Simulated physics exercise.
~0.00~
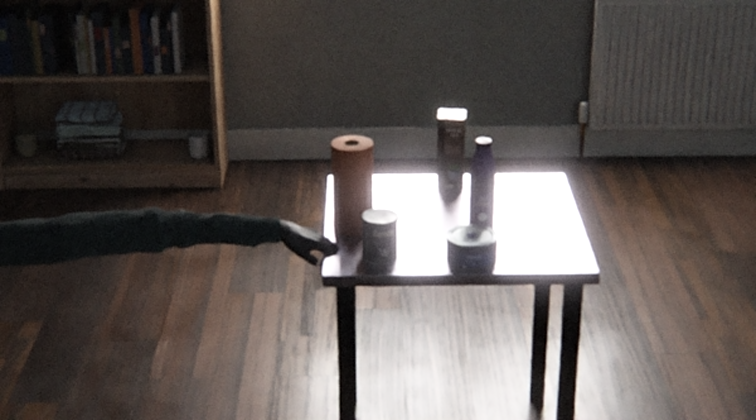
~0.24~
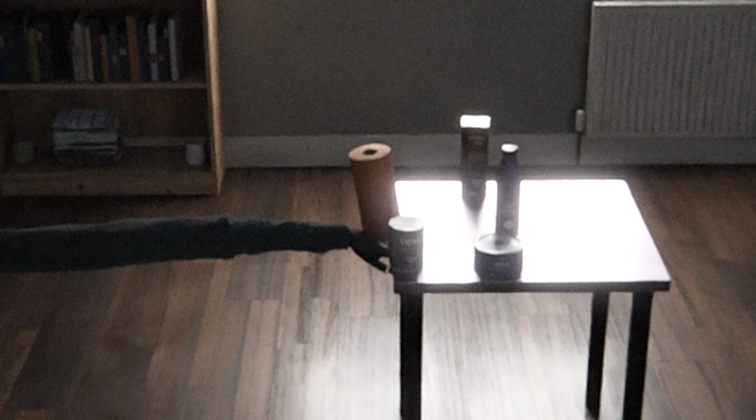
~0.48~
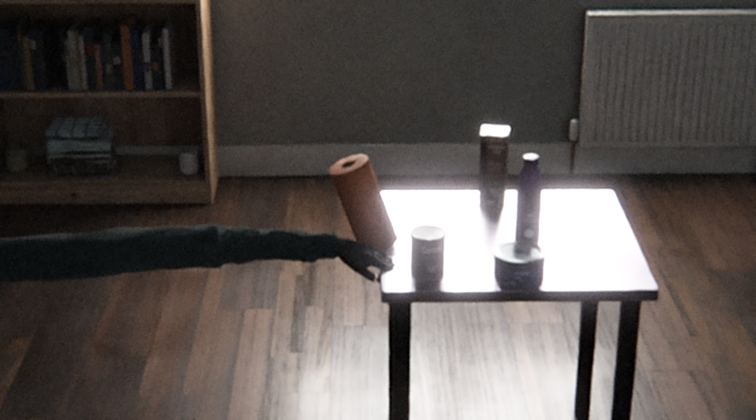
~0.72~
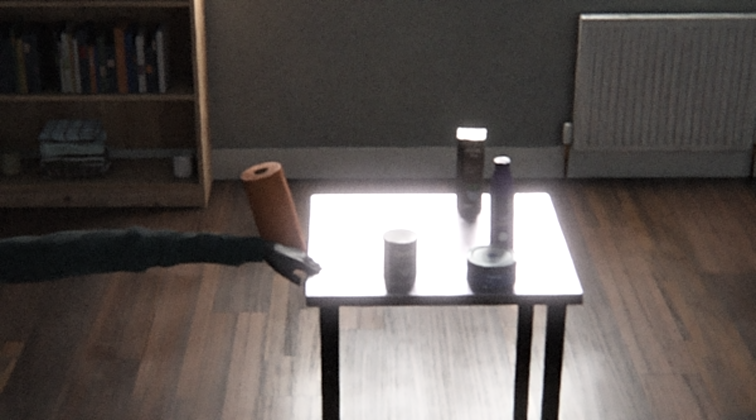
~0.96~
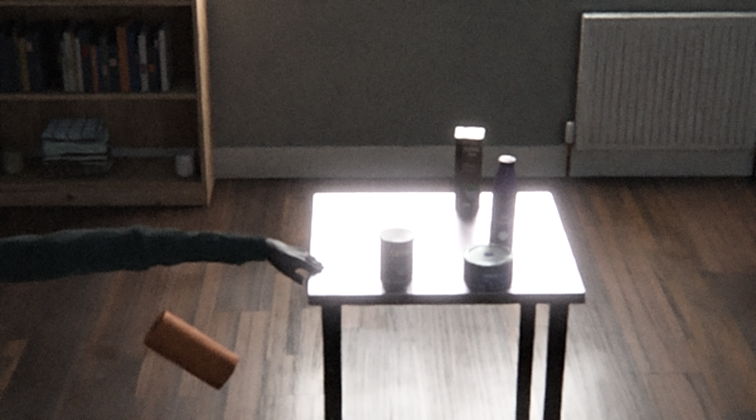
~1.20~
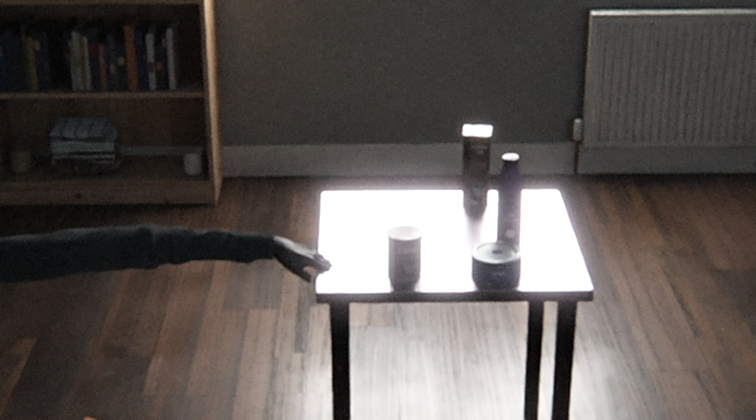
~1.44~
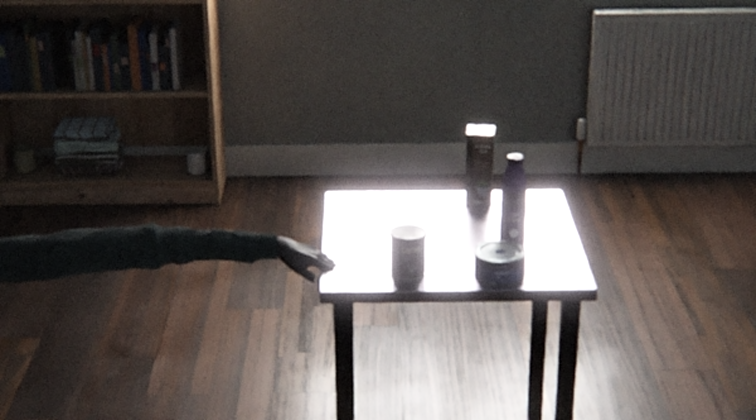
The clip shows an arm pushing a small table of containers to the right, then pulling it back left, as an orange roll tilts over the left edge and drops toward the floor, leaving the brown carton, purple bottle, black tin and blue tub standing on the table.
